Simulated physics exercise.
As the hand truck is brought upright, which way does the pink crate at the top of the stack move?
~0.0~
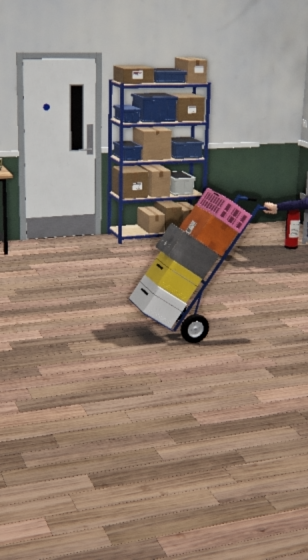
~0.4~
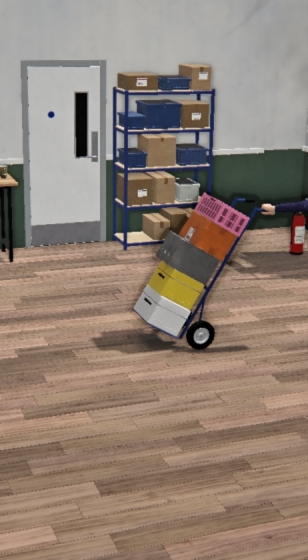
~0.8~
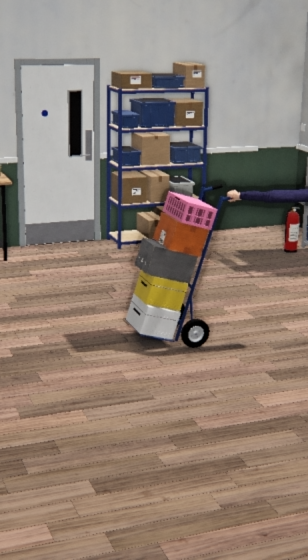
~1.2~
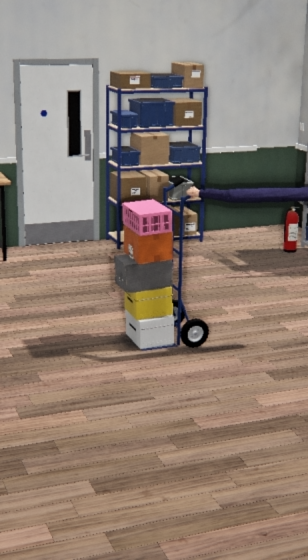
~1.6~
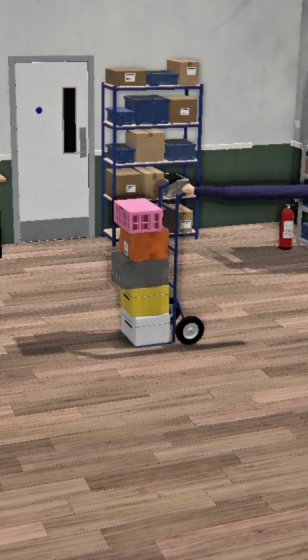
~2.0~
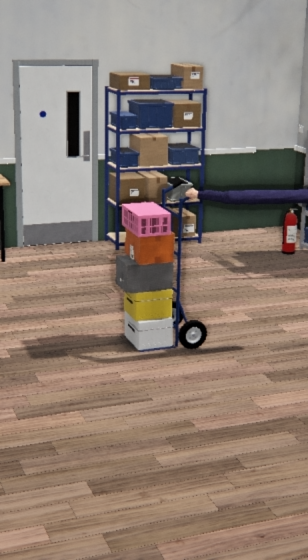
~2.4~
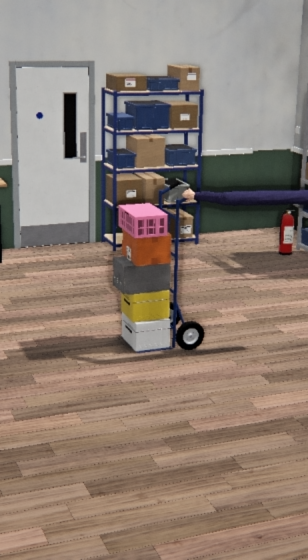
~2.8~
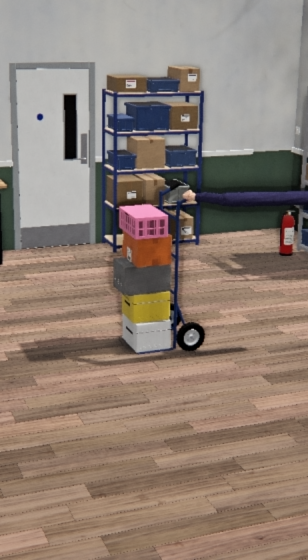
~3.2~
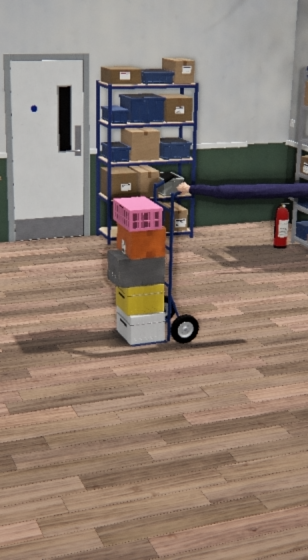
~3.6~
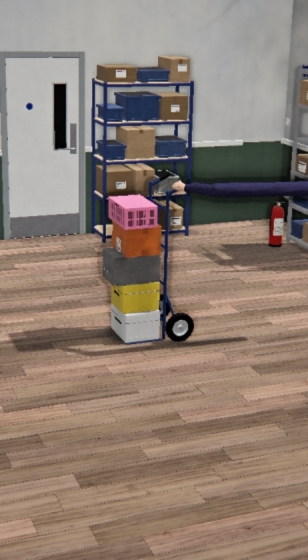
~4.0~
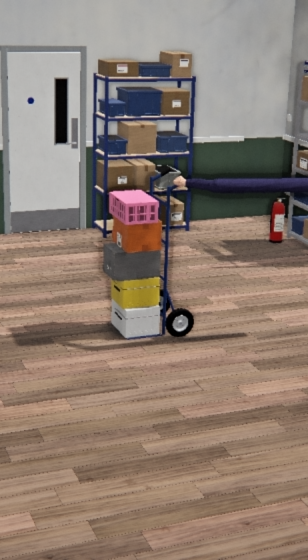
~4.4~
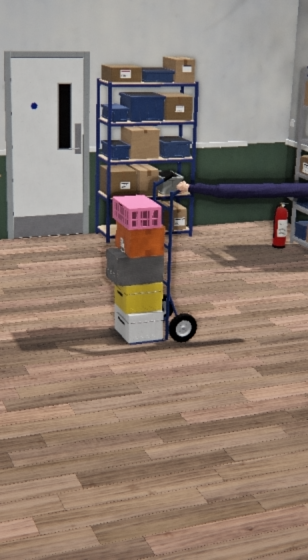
The pink crate moves to the left as the hand truck swings upright, and it stays on top of the stack.
